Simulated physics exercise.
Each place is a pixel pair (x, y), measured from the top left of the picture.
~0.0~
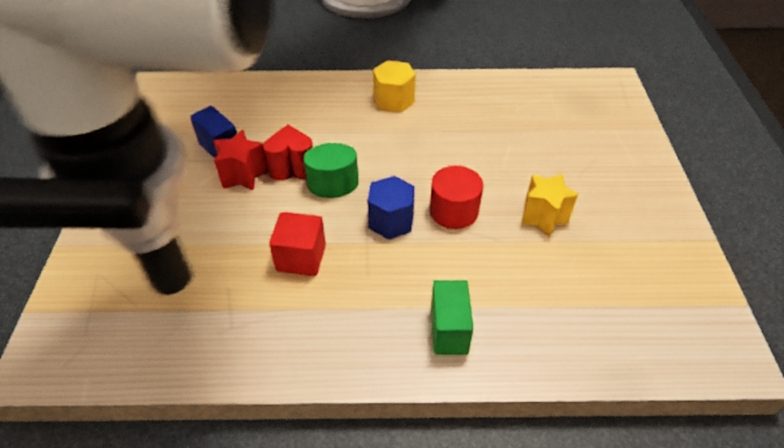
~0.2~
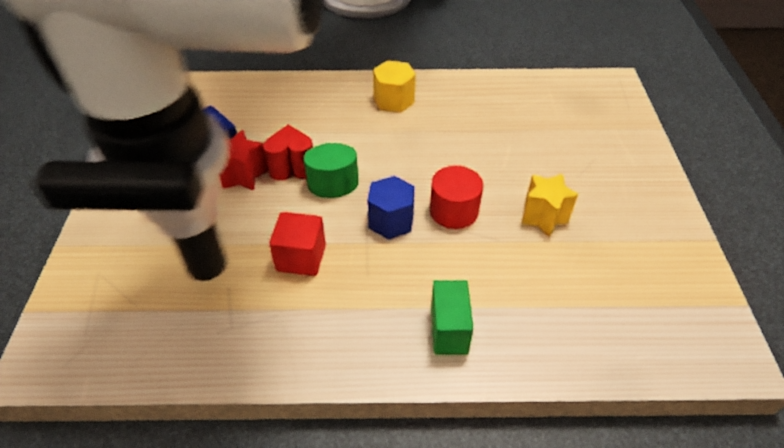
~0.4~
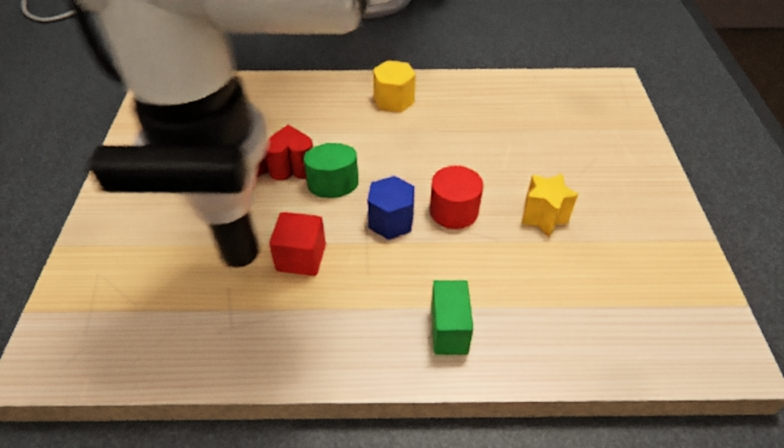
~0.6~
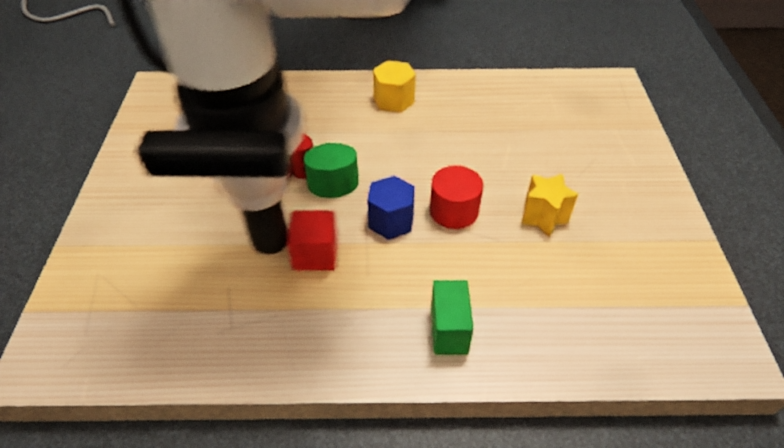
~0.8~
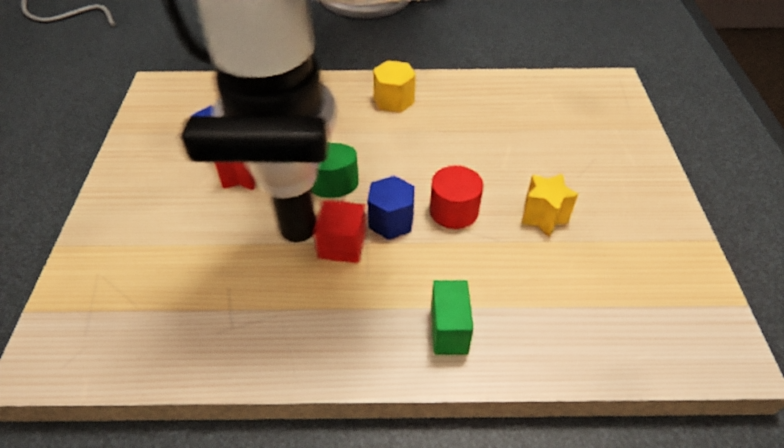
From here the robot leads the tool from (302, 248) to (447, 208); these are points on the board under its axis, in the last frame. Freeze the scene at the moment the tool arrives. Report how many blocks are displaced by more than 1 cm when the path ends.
At least three of them.
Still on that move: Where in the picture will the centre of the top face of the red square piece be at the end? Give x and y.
My best guess is (421, 220).
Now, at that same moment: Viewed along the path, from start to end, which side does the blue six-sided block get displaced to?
The answer is left: Facing from the path's start to its end, that's where the blue six-sided block shifts.
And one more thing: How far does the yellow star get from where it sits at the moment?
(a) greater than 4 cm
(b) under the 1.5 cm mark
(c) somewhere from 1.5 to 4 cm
My pick is b.
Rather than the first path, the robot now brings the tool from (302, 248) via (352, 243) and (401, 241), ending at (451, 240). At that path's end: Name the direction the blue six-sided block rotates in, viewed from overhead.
From the top: Counterclockwise.
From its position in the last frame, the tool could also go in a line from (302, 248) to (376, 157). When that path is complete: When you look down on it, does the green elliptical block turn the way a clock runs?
I'd say no.
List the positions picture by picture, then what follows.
In the first frame, tool's lower end (172, 279); green elliptical block (330, 156); red square piece (296, 229); blue six-sided block (391, 193); red round block (457, 182); yellow star (552, 189).
In the second frame, tool (207, 265); blocks still.
In the third frame, tool (240, 253); blocks still.
In the fourth frame, tool (270, 240); red square piece (311, 226).
In the fifth frame, tool (298, 229); green elliptical block (330, 156); red square piece (339, 217); blue six-sided block (391, 193); red round block (457, 182); yellow star (552, 189).
The first path, step by step. One third of the way, tool (351, 214); red square piece (388, 217), turned 15° clockwise; blue six-sided block (404, 186), turned 15° anticlockwise.
Two thirds of the way, tool (402, 200); red square piece (420, 220), turned 65° clockwise; blue six-sided block (431, 172), turned 35° anticlockwise; red round block (482, 174).
At the end, tool (449, 188); green elliptical block still; red square piece (421, 220), turned 65° clockwise; blue six-sided block (455, 153), turned 95° anticlockwise; red round block (498, 169); yellow star still.
